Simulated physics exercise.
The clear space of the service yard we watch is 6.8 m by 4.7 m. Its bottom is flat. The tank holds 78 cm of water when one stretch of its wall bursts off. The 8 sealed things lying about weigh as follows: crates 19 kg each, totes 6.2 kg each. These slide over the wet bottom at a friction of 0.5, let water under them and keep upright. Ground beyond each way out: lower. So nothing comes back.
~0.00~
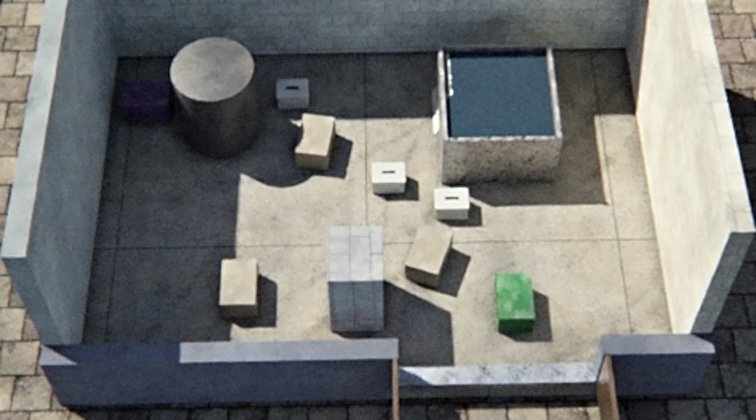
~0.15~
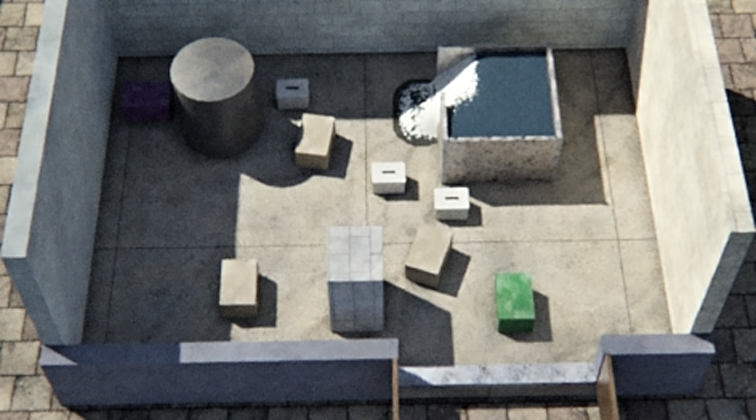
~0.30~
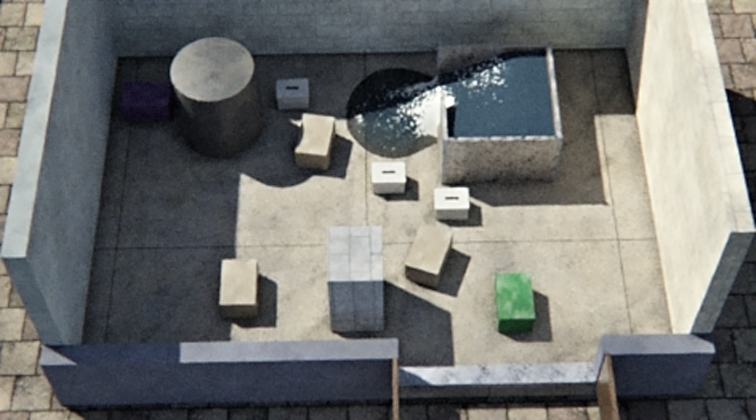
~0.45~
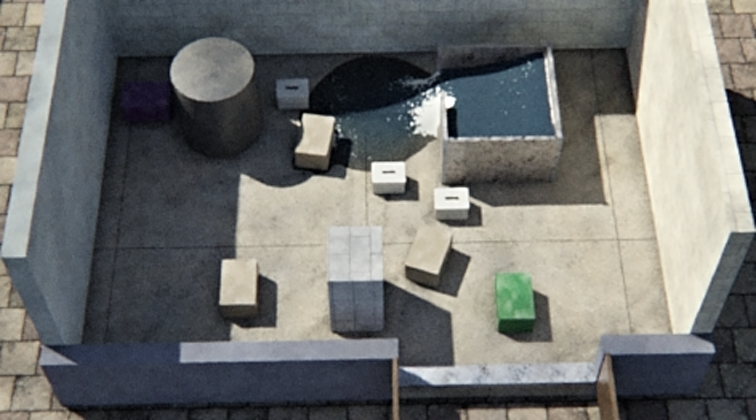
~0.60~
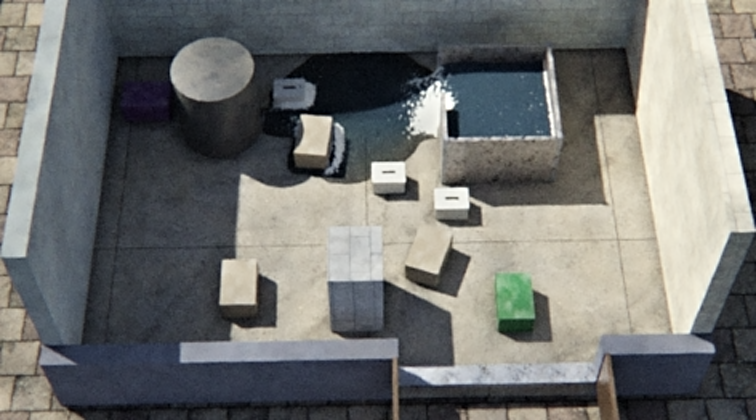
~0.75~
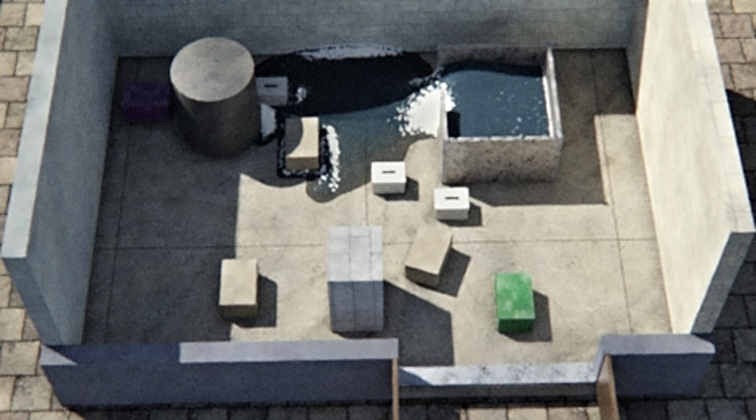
In a walled yard, water pours from a tank, spreads left and nudges boxes.
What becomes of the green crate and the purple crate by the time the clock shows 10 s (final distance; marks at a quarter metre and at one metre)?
In the end the green crate lingers near its start, the purple crate strays a long way.
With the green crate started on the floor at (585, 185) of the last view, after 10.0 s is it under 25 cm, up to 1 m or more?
Well, it rests almost unmoved.
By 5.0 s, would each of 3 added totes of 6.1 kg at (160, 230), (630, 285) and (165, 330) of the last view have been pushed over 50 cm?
Spot by spot, in turn: Exceeds it, falls short, exceeds it.
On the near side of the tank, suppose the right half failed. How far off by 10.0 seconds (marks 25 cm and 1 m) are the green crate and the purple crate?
Then the green crate ends far away, the purple crate holds its place.
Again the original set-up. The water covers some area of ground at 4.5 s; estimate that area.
About 19 m2.
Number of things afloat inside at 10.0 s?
Total: 3.
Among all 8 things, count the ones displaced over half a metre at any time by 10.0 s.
Answer: 6.
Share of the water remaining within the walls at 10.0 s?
About 94 in a hundred parts of the water.
After 2.0 s the green crate is near (515, 296), 0.0 m from its start, aground; the purple crate is near (146, 100), 0.1 m from its start, aground; 0 of 8 are out; 1 afloat.
After 4.5 s the green crate is near (515, 296), 0.0 m from its start, aground; the purple crate is near (201, 230), 2.2 m from its start, afloat; 0 of 8 are out; 3 afloat.
After 7.0 s the green crate is near (515, 296), 0.0 m from its start, aground; the purple crate is near (248, 287), 3.2 m from its start, afloat; 0 of 8 are out; 4 afloat.
After 10.0 s the green crate is near (515, 296), 0.0 m from its start, aground; the purple crate is near (303, 290), 3.6 m from its start, afloat; 0 of 8 are out; 3 afloat.
